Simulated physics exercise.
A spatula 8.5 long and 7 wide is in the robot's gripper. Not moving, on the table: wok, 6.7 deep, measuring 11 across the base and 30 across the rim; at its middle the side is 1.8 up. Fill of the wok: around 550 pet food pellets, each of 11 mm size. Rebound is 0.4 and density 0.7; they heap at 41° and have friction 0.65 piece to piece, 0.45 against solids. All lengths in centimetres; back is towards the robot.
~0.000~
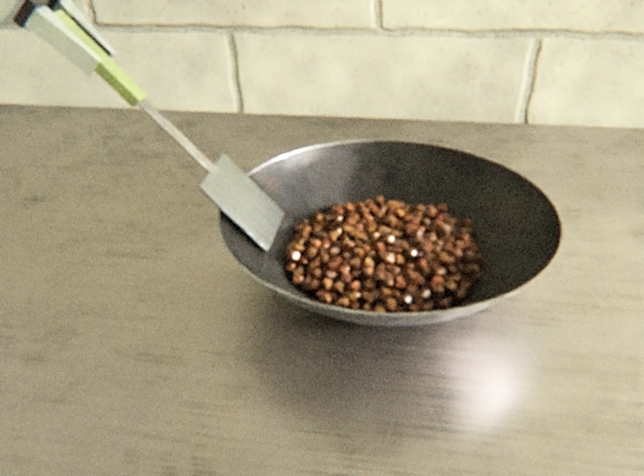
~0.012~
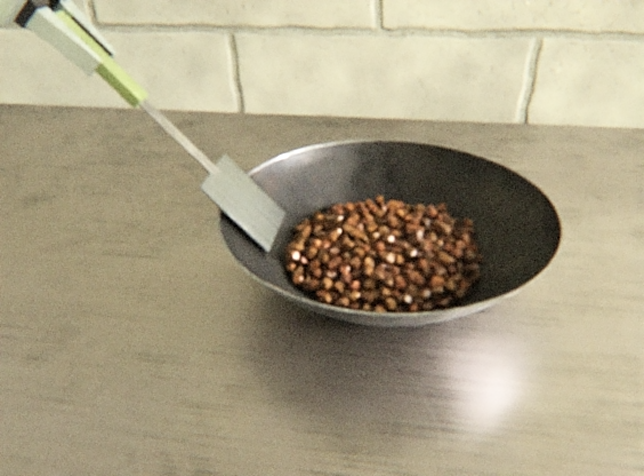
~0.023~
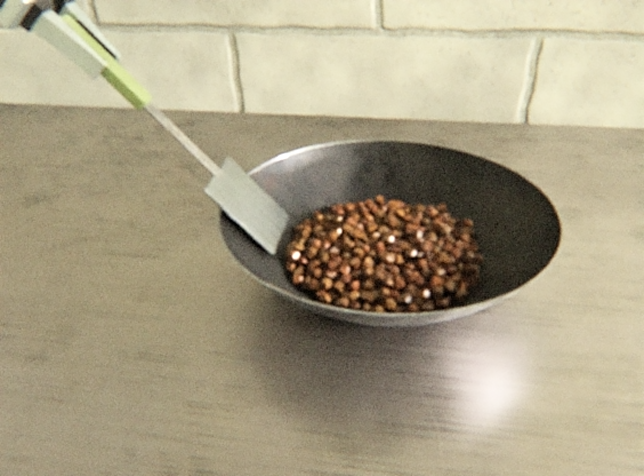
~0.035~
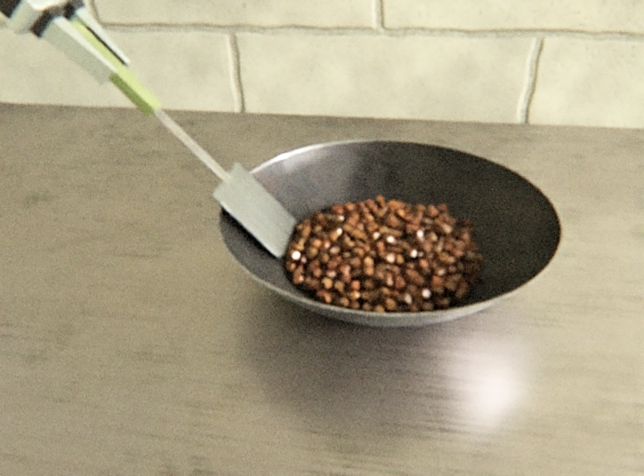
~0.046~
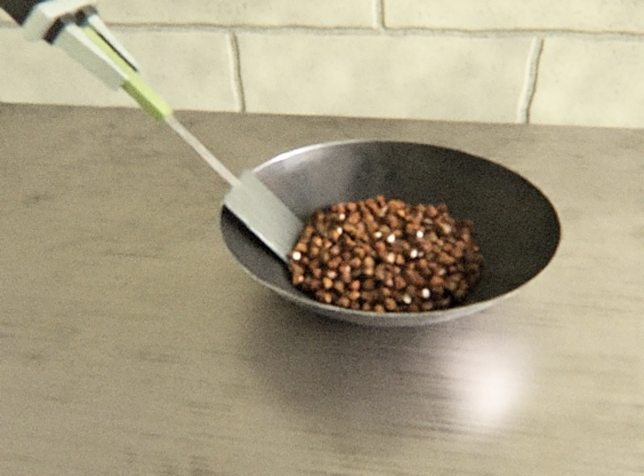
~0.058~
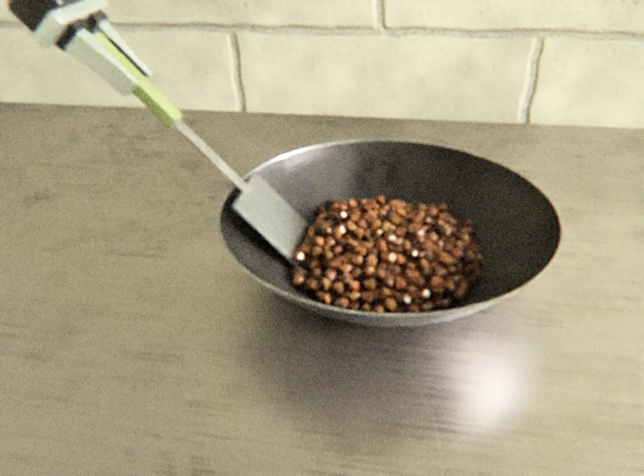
A spatula held by a robot gripper slid a short way down and to the right inside a dark wok, nudging the edge of a pile of small brown pellets, which barely shifted.
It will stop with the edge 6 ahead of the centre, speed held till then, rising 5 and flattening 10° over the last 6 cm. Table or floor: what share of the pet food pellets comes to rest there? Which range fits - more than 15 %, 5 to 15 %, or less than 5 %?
The range that fits is less than 5 %.
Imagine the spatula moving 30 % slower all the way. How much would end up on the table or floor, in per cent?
I'd expect near 0 per cent.
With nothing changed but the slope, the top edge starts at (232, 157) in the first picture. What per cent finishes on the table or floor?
Roughly 0%.
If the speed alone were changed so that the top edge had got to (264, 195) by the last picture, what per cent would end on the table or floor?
That share would be about 10 percent.
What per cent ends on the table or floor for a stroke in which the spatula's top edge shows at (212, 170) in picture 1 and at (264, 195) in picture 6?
I'd put it at roughly 10 per cent.
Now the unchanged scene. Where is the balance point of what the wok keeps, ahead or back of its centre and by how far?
Offset: About 5.0 cm, ahead.
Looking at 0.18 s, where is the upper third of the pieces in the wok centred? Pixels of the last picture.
I'd put it close to (451, 236).
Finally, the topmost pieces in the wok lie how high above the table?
7.5 cm.
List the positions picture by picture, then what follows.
Spatula top edge at (212, 170), sloping 48°; upper third of the load around (387, 243), from x 290 to 480, top at y 200; 551 in the wok, in the first picture.
Spatula top edge at (213, 170), sloping 48°; upper third of the load around (387, 243), from x 290 to 480, top at y 200, in the second picture.
Spatula top edge at (217, 173), sloping 48°; upper third of the load around (387, 243), from x 290 to 480, top at y 200, in the third picture.
Spatula top edge at (225, 178), sloping 48°; upper third of the load around (387, 243), from x 290 to 480, top at y 200, in the fourth picture.
Spatula top edge at (235, 184), sloping 48°; upper third of the load around (386, 243), from x 295 to 480, top at y 200, in the fifth picture.
Spatula top edge at (245, 188), sloping 48°; upper third of the load around (386, 242), from x 295 to 480, top at y 200; 551 in the wok, in the sixth picture.
After 0.12 s, sloping 48°, highest piece 6 above the table; 551 in the wok.
After 0.18 s, sloping 45°, highest piece 6 above the table; 551 in the wok.
After 0.41 s, sloping 38°, highest piece 7 above the table; 541 in the wok, 7 on the table or floor, 3 on the blade or in flight.
After 1.46 s, sloping 38°, highest piece 7 above the table; 540 in the wok, 11 on the table or floor.
At rest, 540 in the wok, 11 on the table or floor. That is 2 % on the table or floor.
